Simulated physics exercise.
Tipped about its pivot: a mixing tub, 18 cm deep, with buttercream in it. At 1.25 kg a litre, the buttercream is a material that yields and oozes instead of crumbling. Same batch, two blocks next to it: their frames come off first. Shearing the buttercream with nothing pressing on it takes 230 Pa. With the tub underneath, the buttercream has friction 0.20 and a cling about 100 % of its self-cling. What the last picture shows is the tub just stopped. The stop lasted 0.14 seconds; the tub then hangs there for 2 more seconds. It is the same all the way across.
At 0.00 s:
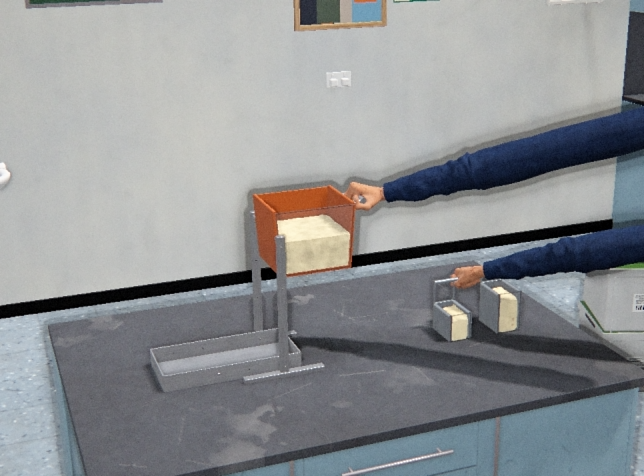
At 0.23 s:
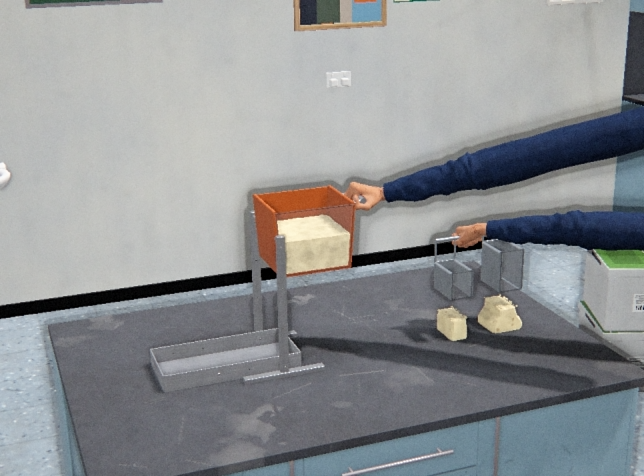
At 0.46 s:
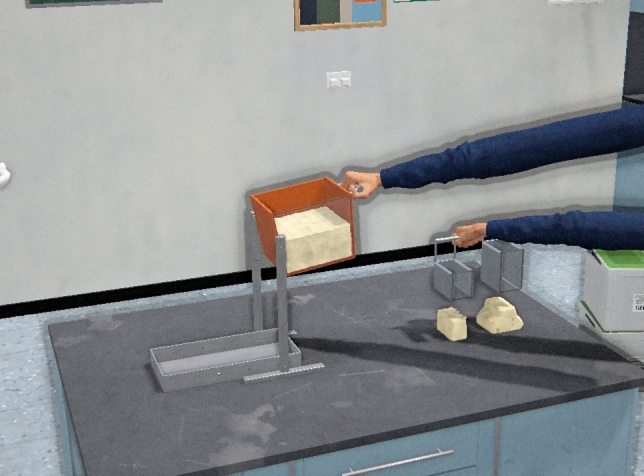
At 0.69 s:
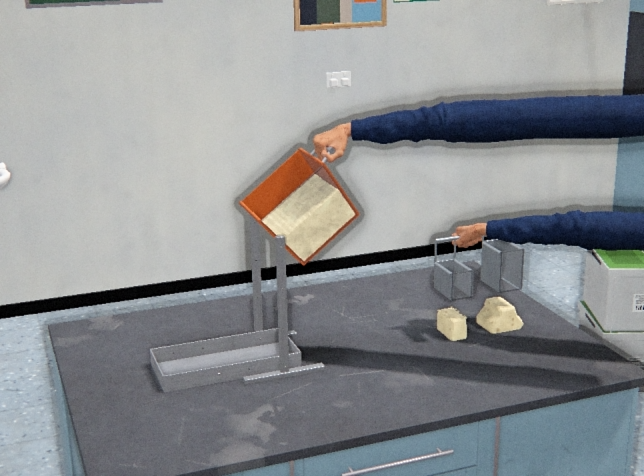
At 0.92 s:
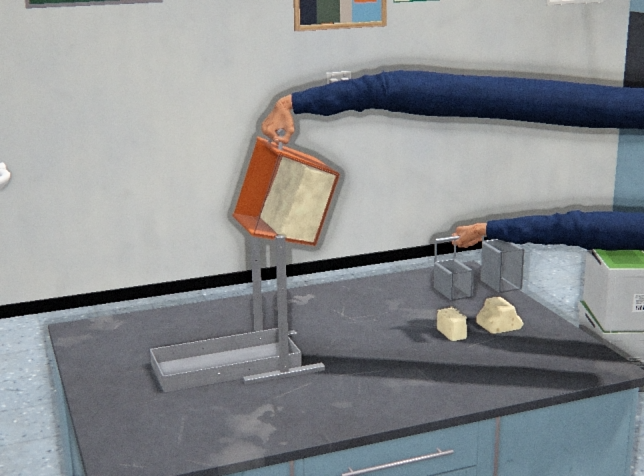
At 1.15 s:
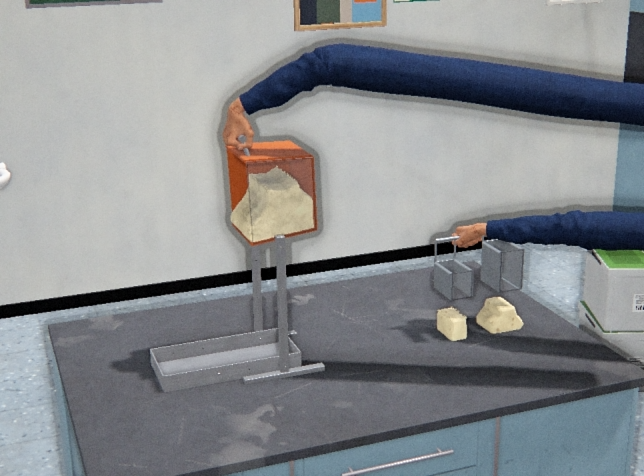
On a dark countertop, one hand lifted two clear molds off pale blocks, which sagged slightly, and another hand turned an orange tub leftward onto its side above a gray tray, the creamy filling shifting inside.
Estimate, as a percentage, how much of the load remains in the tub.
I would say about 46 per cent remains in the tub.
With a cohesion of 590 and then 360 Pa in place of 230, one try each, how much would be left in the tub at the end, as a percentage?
The answers, in order, are 100 % and 60 %.
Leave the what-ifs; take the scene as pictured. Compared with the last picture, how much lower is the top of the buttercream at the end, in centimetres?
About 8 cm.
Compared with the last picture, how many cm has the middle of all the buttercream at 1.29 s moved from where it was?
It has gone close to 6 cm.
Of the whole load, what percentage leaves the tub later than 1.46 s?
Around 5 % of the whole load.
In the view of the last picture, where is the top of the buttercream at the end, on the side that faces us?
(296, 213).
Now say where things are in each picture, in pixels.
The first frame shows handle-side rim at (352, 204), tilt 0 degrees; top of the buttercream at (344, 234); blocks stand 7.1 cm, 11 cm (left to right).
The second frame shows handle-side rim at (352, 204), tilt 0 degrees; top of the buttercream at (344, 234); blocks stand 6.9 cm, 8.2 cm (left to right).
The third frame shows handle-side rim at (349, 195), tilt 7 degrees; top of the buttercream at (346, 225); blocks stand 6.8 cm, 7.8 cm (left to right).
The fourth frame shows handle-side rim at (322, 165), tilt 37 degrees; top of the buttercream at (336, 191); blocks stand 6.8 cm, 7.8 cm (left to right).
The fifth frame shows handle-side rim at (278, 155), tilt 70 degrees; top of the buttercream at (306, 169); blocks stand 6.8 cm, 7.8 cm (left to right).
The sixth frame shows handle-side rim at (246, 163), tilt 92 degrees; top of the buttercream at (298, 184); blocks stand 6.8 cm, 7.8 cm (left to right).
After 1.29 s, the tub is at 92 degrees and holds 77 %.
After 1.46 s, the tub is at 92 degrees and holds 52 %.
After 1.63 s, the tub is at 92 degrees and holds 48 %.
After 1.80 s, the tub is at 92 degrees and holds 47 %.
After 3.15 s, at the end, the tub is at 92 degrees and holds 46 %.
